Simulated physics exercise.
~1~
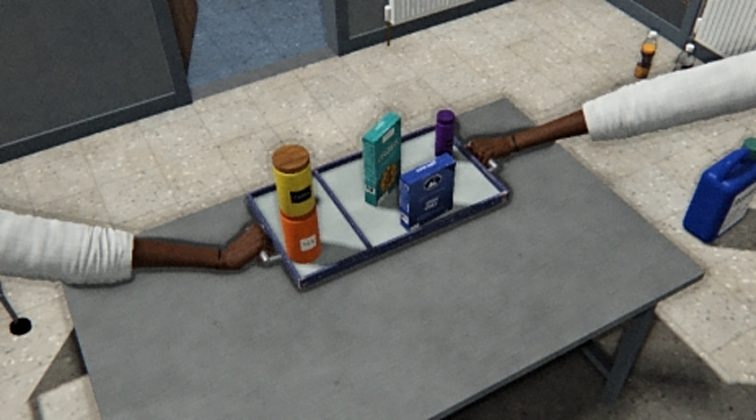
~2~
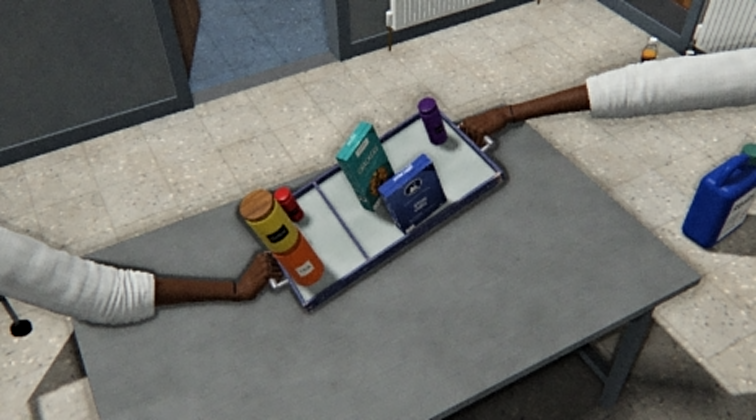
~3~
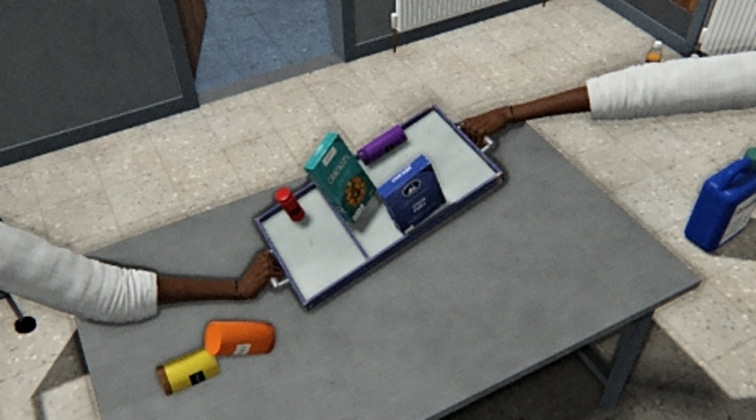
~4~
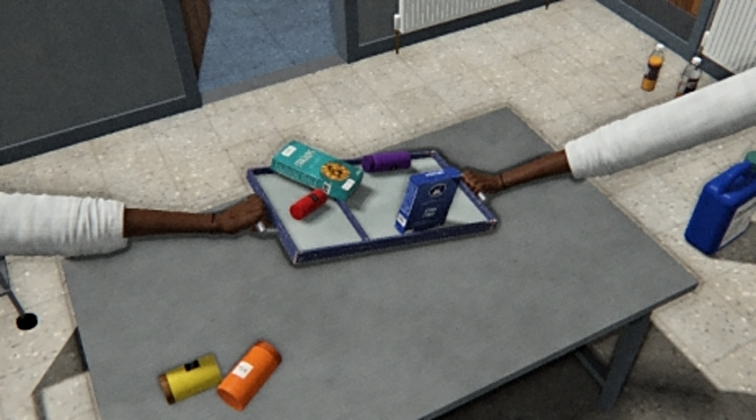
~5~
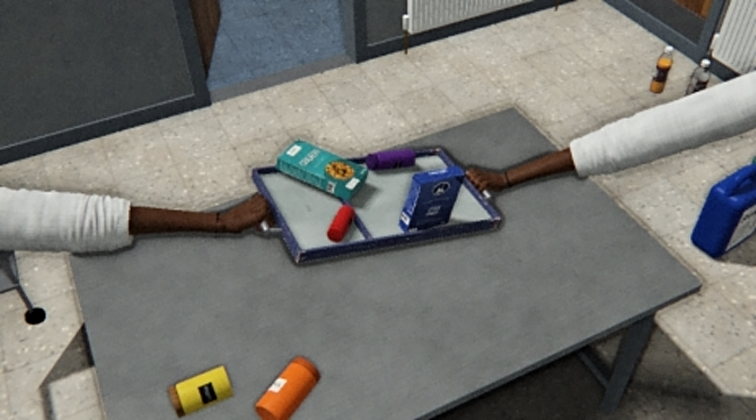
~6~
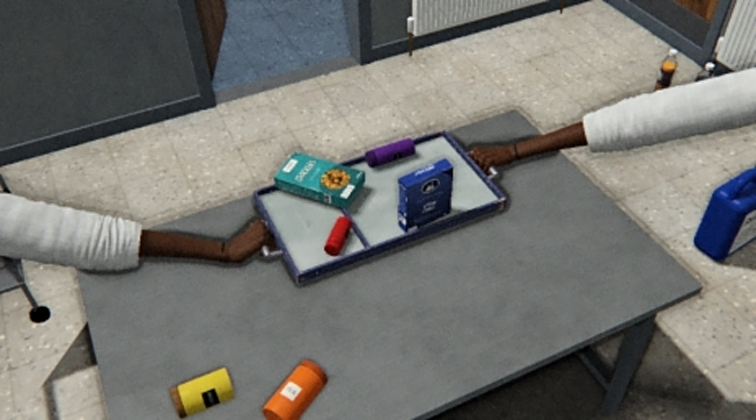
Two hands tilting a loaded tray left, then levelling it, two jars falling onto the table, other items toppling, blue packet staying upright.
